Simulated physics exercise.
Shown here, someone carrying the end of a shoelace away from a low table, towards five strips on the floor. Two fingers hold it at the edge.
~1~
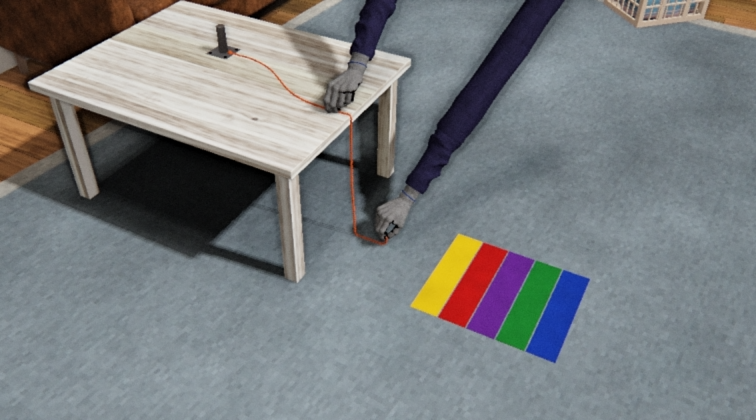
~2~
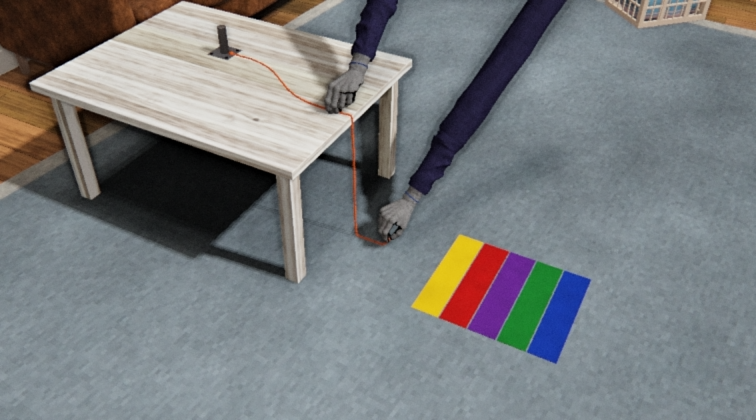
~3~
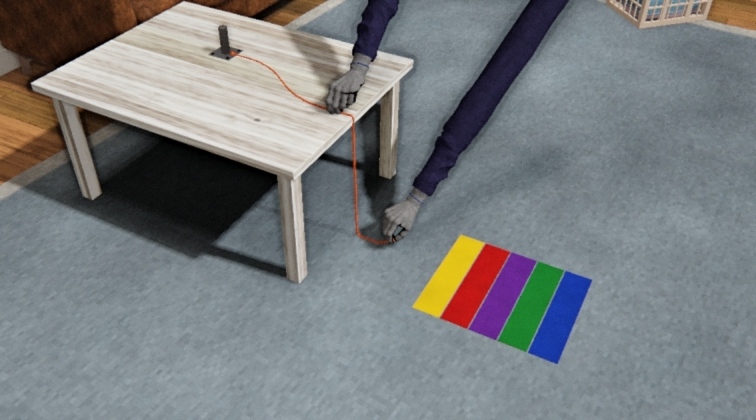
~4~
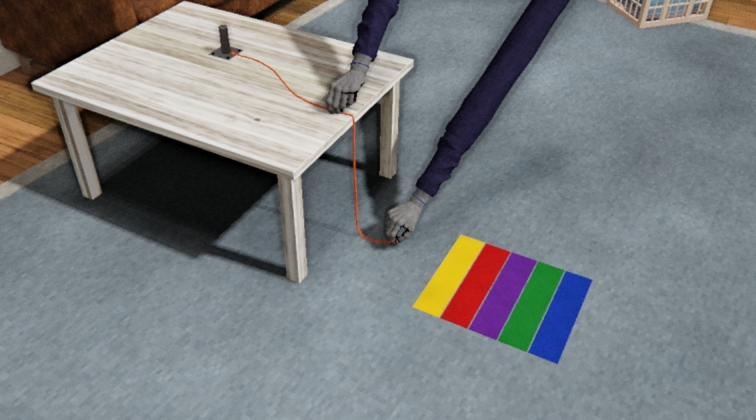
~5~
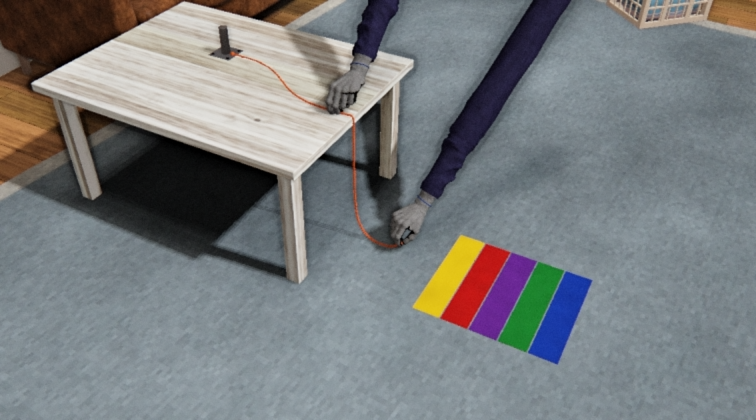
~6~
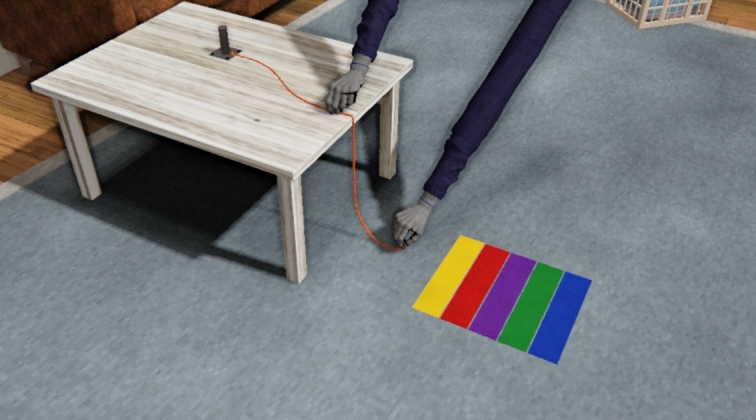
The clip opens on an orange shoelace running from a dark post across a low wooden table, one gray hand pinching it at the edge and another holding its end near the floor. The lower hand edges slightly right, closer to the five colored strips, while the upper hand stays put.
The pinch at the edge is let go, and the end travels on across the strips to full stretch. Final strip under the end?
Red.
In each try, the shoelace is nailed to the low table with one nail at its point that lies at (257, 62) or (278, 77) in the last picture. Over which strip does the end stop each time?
First try red, second try red.
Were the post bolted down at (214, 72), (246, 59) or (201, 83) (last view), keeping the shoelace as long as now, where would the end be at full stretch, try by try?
Taking the tries in turn, you get (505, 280), (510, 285) and (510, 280).
Soon after, end near (429, 253); short of the strips.
Then, end near (460, 265); over yellow.
At full stretch, end near (479, 271); over red. It gets as far as the red strip.
